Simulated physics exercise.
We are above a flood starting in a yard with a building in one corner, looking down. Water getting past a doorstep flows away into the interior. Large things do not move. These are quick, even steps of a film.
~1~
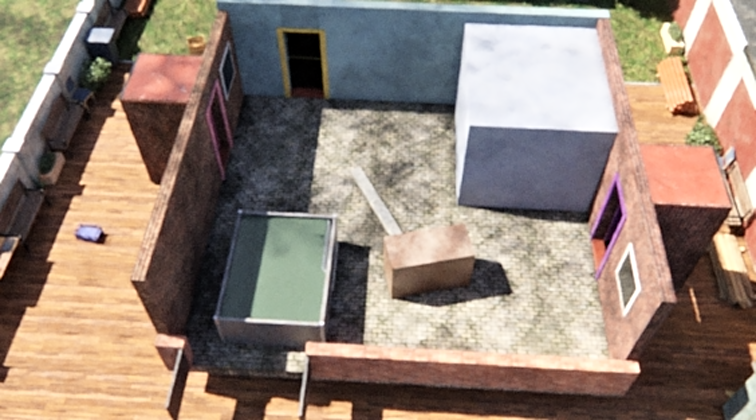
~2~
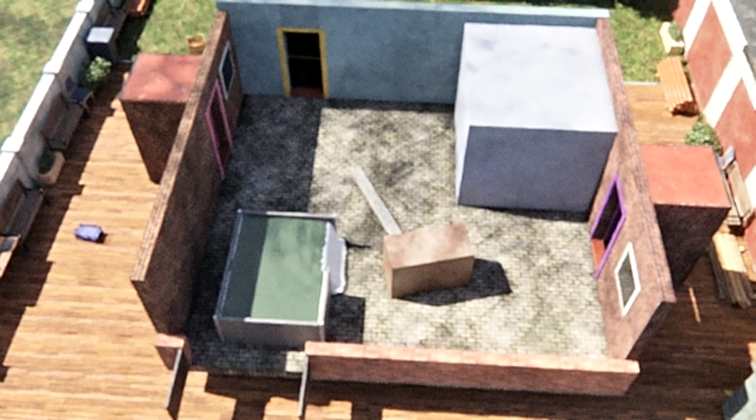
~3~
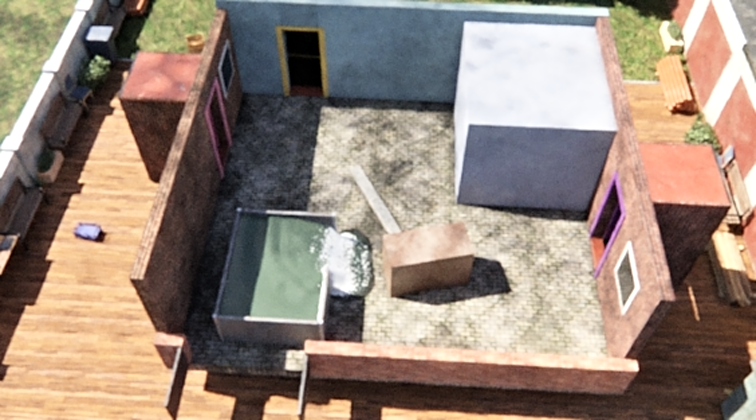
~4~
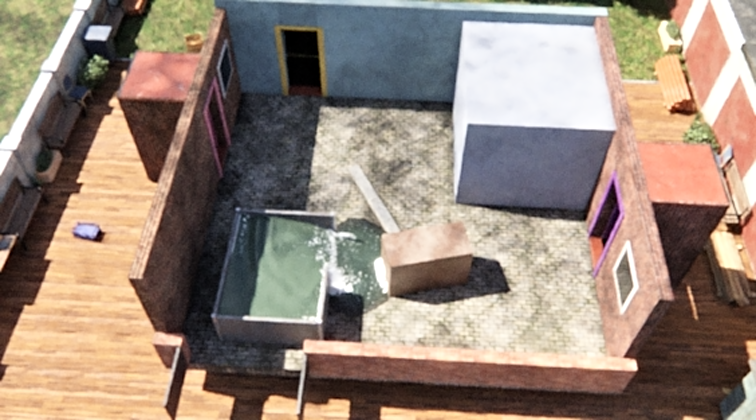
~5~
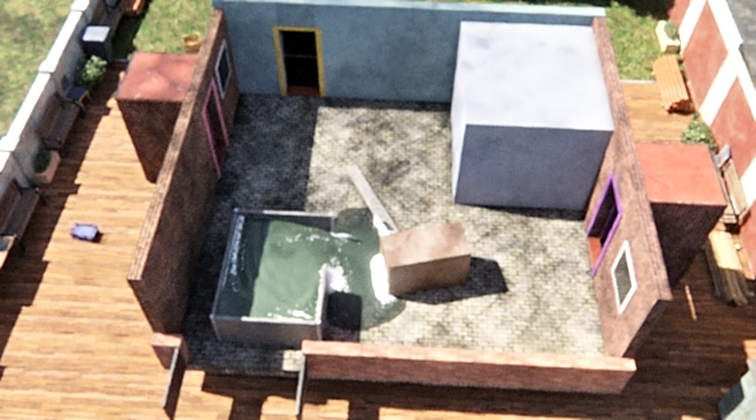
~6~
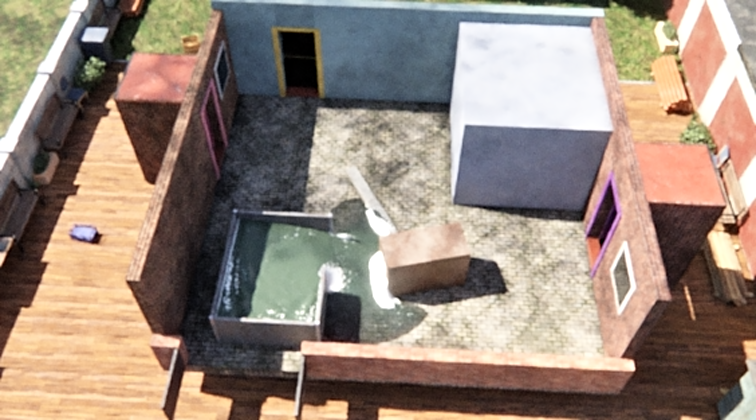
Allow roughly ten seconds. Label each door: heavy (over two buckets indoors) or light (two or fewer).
Pink door - light; purple door - heavy; yellow door - light.
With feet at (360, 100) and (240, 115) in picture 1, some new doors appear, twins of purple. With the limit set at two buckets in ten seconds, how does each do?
Lab note - first stays short of the line, second stays short of the line.
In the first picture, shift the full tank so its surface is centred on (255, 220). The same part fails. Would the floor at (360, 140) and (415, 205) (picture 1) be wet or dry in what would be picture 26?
Soaked, soaked.
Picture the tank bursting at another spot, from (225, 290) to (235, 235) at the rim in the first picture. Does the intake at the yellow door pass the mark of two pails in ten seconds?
I reckon yellow door overshoots.
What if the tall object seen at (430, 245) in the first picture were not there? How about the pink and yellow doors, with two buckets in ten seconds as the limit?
Pink holds; yellow lets less in.
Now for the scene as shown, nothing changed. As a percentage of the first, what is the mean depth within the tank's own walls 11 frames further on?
Roughly 52 %.
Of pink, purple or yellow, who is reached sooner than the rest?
It's the door marked purple.
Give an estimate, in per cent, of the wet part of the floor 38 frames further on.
I'd estimate some 85 per cent.
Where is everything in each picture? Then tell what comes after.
The first frame shows the tank at (279, 267) is whole and still.
In the second frame, water pours out at (331, 259) and has run to (338, 239).
In the third frame, water pours out at (331, 258) and has run to (366, 290).
In the fourth frame, the front is at (384, 298), out from the gap at (330, 258).
In the fifth frame, the front is at a hidden place, out from the gap at (328, 259).
In the sixth frame, the front is at a hidden place, out from the gap at (327, 260).
A moment on, water covers 25 % of the floor; the pink door not reached, the purple door not reached, the yellow door not reached.
Next, water covers 40 % of the floor; the pink door not reached, the purple door wet at the sill, nothing in, the yellow door not reached.
Then, water covers 60 % of the floor; the pink door not reached, the purple door over two buckets in, the yellow door not reached.
Later, water covers 85 % of the floor; the pink door wet at the sill, nothing in, the purple door far over two buckets in, the yellow door wet at the sill, nothing in.
In the end, water covers 95 % of the floor; the pink door under two buckets in, the purple door far over two buckets in, the yellow door wet at the sill, nothing in.
